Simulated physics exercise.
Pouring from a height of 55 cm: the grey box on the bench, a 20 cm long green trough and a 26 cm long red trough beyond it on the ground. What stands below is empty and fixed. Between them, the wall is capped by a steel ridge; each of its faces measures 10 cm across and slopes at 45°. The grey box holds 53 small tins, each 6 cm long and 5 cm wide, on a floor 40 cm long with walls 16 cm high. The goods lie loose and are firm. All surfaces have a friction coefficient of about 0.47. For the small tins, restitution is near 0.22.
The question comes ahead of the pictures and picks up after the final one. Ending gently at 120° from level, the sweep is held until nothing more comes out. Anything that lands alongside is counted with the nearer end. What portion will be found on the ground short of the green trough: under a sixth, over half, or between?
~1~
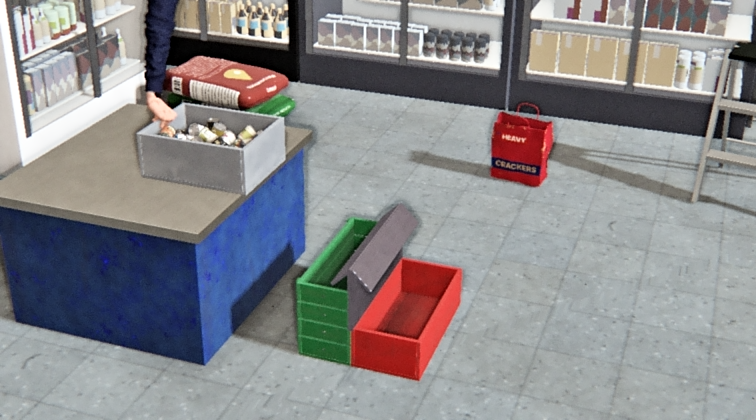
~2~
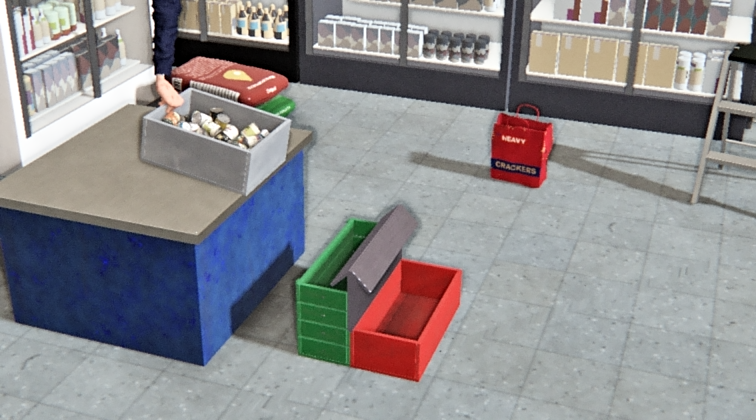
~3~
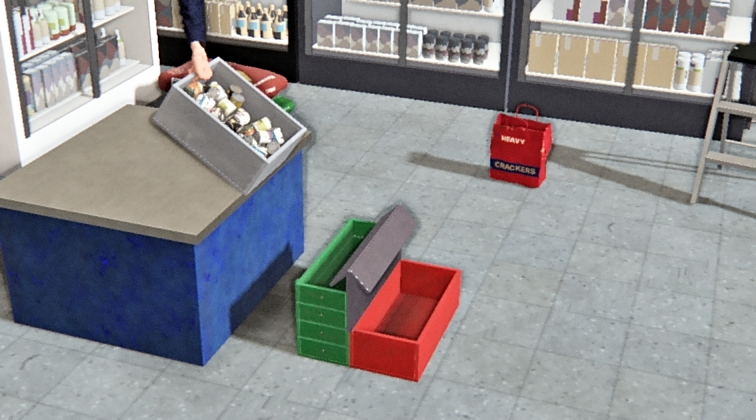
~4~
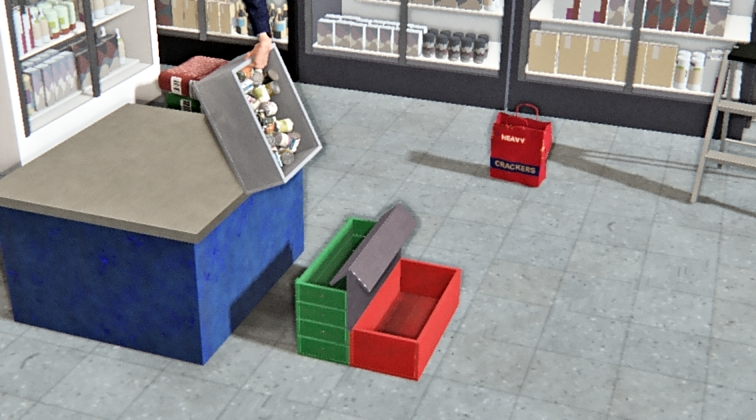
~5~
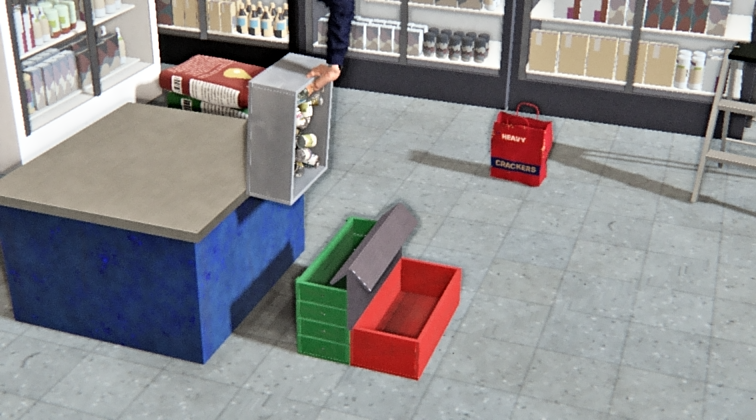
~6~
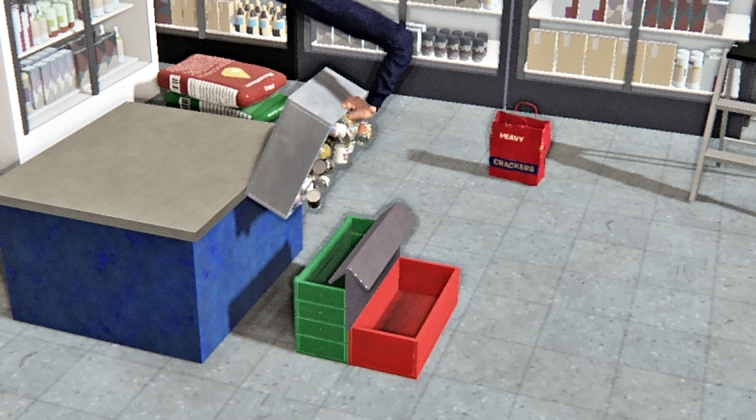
Result: Under the one-sixth mark.
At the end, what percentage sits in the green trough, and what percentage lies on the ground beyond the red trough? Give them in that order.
About 50 in a hundred first and about 35 in a hundred second.
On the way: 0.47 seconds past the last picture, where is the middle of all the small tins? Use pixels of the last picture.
(367, 306).
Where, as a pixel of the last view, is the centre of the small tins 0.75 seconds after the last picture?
Look around pixel (368, 309).
Then, 0.11 s after the last picture, tilt 120°; 9 still in the grey box, 2 in the green trough and 42 in the air.
Then, 0.27 s after the last picture, tilt 120°; 2 still in the grey box, 16 in the green trough, 5 in the red trough, 11 on the ground beyond the red trough and 19 in the air.
Then, 0.47 s after the last picture, tilt 120°; 25 in the green trough, 4 in the red trough, 1 on the ground short of the green trough, 18 on the ground beyond the red trough and 5 in the air.
When it is over (0.75 s after the last picture), 26 in the green trough, 5 in the red trough, 3 on the ground short of the green trough and 19 on the ground beyond the red trough. Asked share, 3 of 53, 6 per cent.
